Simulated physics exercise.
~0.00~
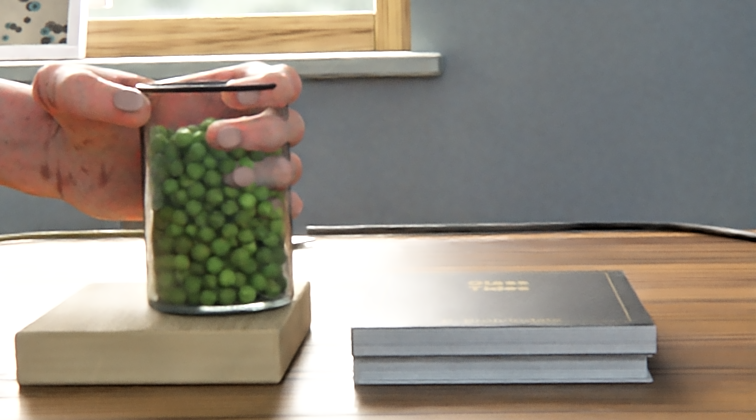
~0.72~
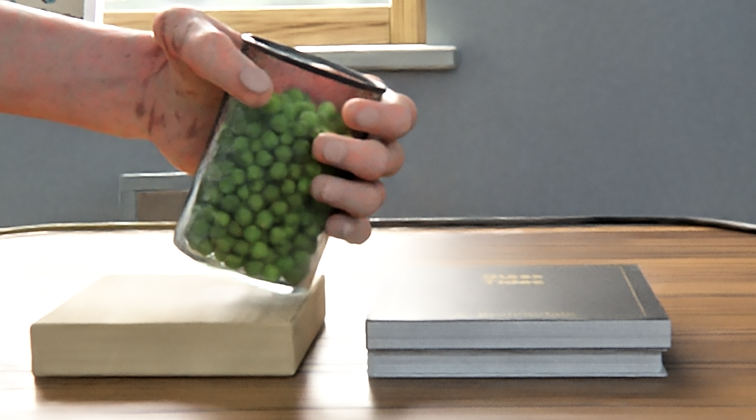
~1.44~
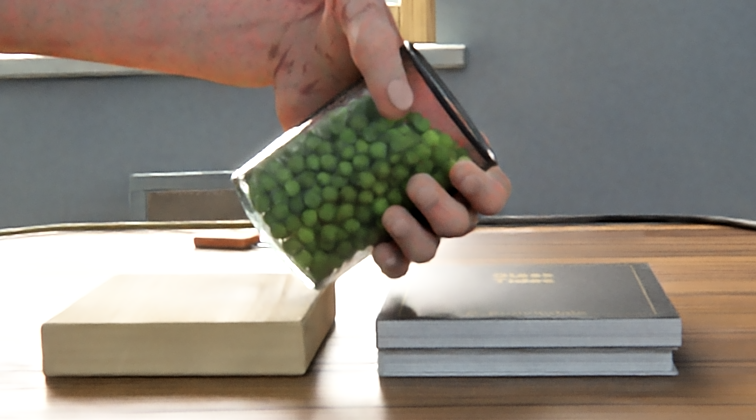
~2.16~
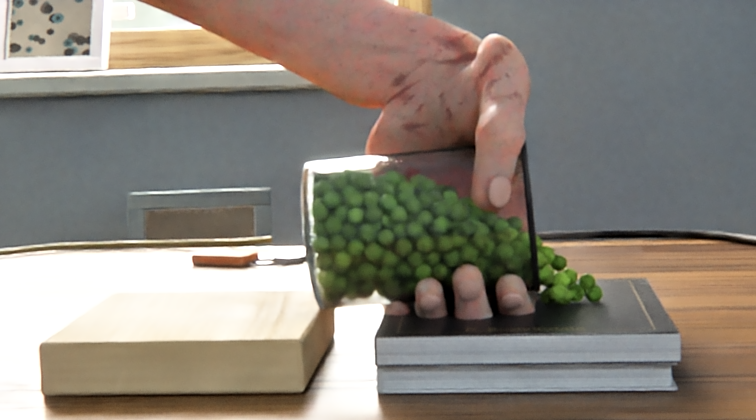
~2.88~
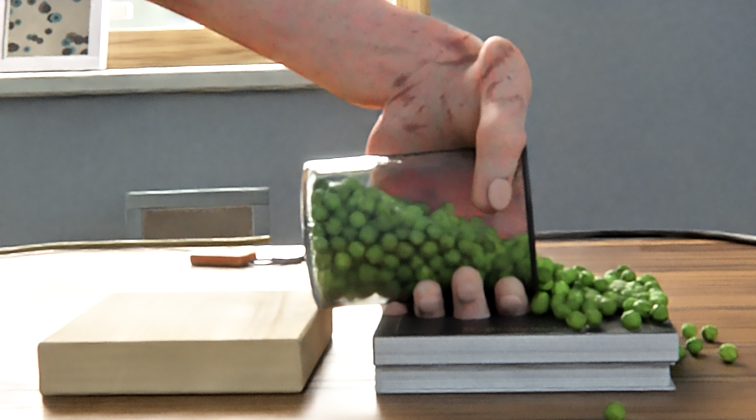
A wooden tabletop beneath a window and a grey wall is seen from the front, in a slightly swaying view. A hand reaching from the left holds an open clear glass of green peas upright over a pale block, while two stacked books, the top one dark-covered, lie on the right. The hand lifts the glass and carries it right, tilting its mouth toward the books as the peas stay inside. It then lowers the glass sideways onto the books, and peas begin spilling out. Finally, the glass rests there, still held, with many peas inside, others heaped on the cover and a few scattered on the table.
